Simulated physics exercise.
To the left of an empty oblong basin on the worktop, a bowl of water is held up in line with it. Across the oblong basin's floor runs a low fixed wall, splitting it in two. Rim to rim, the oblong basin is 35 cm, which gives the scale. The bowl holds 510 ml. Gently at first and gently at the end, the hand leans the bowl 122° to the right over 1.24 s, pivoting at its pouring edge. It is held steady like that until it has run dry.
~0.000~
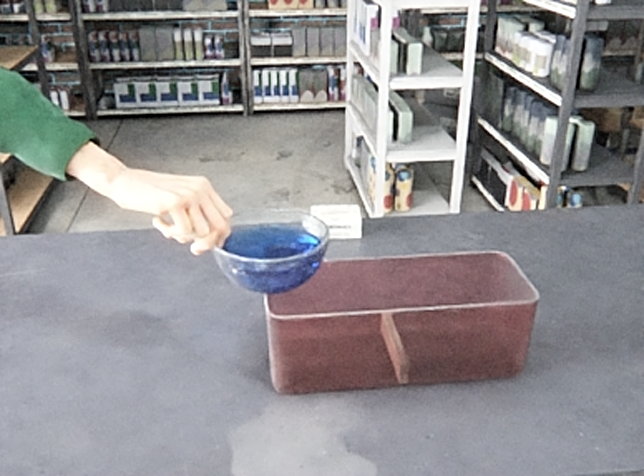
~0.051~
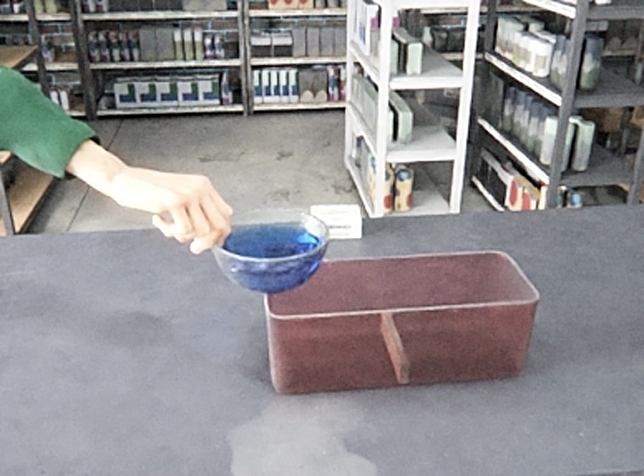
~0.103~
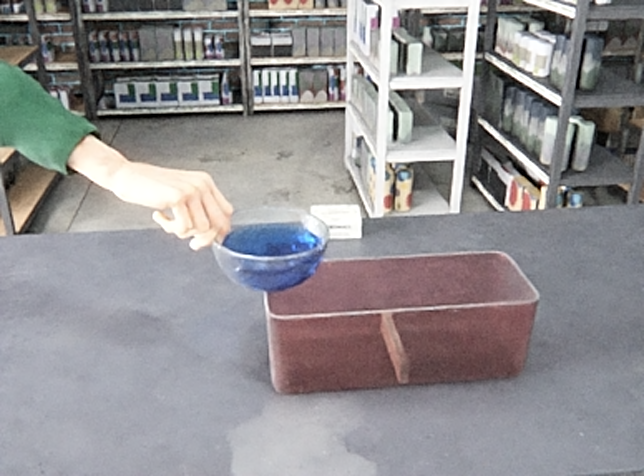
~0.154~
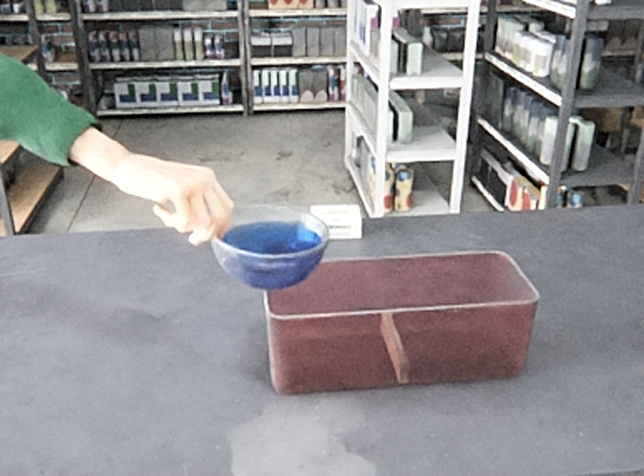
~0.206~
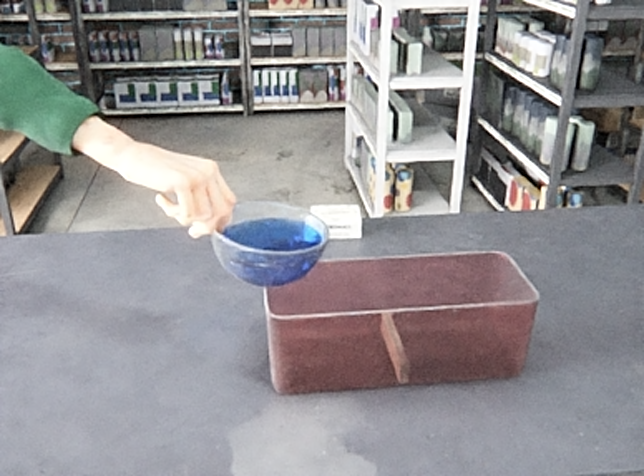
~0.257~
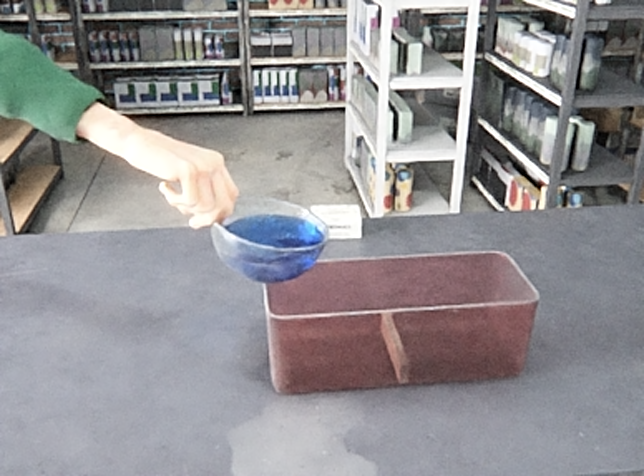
In a storeroom lined with stocked shelves, a green-sleeved hand holds a glass bowl of blue liquid above a dark worktop, just left of an empty, reddish oblong basin with a divider. The hand slowly tilts the bowl slightly to the right, its left side rising while the liquid stays inside.
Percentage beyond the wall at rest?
62 per cent.
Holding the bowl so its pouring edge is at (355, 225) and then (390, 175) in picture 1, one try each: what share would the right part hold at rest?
I'd expect close to 90 per cent and then close to 90 per cent.
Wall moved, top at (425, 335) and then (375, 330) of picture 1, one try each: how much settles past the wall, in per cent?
Around 10 and 85 percent, in that order.
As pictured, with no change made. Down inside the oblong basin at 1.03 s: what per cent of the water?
Close to 98 in a hundred.
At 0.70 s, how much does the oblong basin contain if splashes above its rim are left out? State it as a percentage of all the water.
Roughly 20 percent.
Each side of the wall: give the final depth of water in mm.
Depths: Left near 8 mm, right near 14 mm.
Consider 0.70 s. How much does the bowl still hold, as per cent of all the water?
Portion remaining: Approx. 40 per cent.
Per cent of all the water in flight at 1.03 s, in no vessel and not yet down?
3 per cent, roughly.
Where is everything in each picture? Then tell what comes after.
In the first frame, it leans 0°; its right rim is at (328, 231); the water meets the walls at (217, 247) and (323, 242); the oblong basin's rim runs from (266, 291) to (523, 275); the wall's top is at (395, 337).
In the second frame, it leans 1°; its right rim is at (328, 231); the water meets the walls at (216, 247) and (323, 242).
In the third frame, it leans 2°; its right rim is at (328, 231); the water meets the walls at (216, 245) and (323, 241).
In the fourth frame, it leans 5°; its right rim is at (328, 231); the water meets the walls at (216, 243) and (323, 238).
In the fifth frame, it leans 8°; its right rim is at (328, 231); the water meets the walls at (217, 240) and (323, 235).
In the sixth frame, it leans 12°; its right rim is at (328, 231); the water meets the walls at (216, 236) and (324, 232).
By 0.70 s the tilt is 74° and 40 per cent is still to pour, 20 is left of the wall and 0 right of it.
By 1.03 s the tilt is 113° and 0 per cent is still to pour, 35 is left of the wall and 62 right of it.
By 1.37 s the tilt is 122° and 0 per cent is still to pour, 38 is left of the wall and 62 right of it.
By 1.74 s the tilt is 122° and 0 per cent is still to pour, 38 is left of the wall and 62 right of it.
At rest 38 per cent lies left of the wall, 62 right of it and 1 outside.
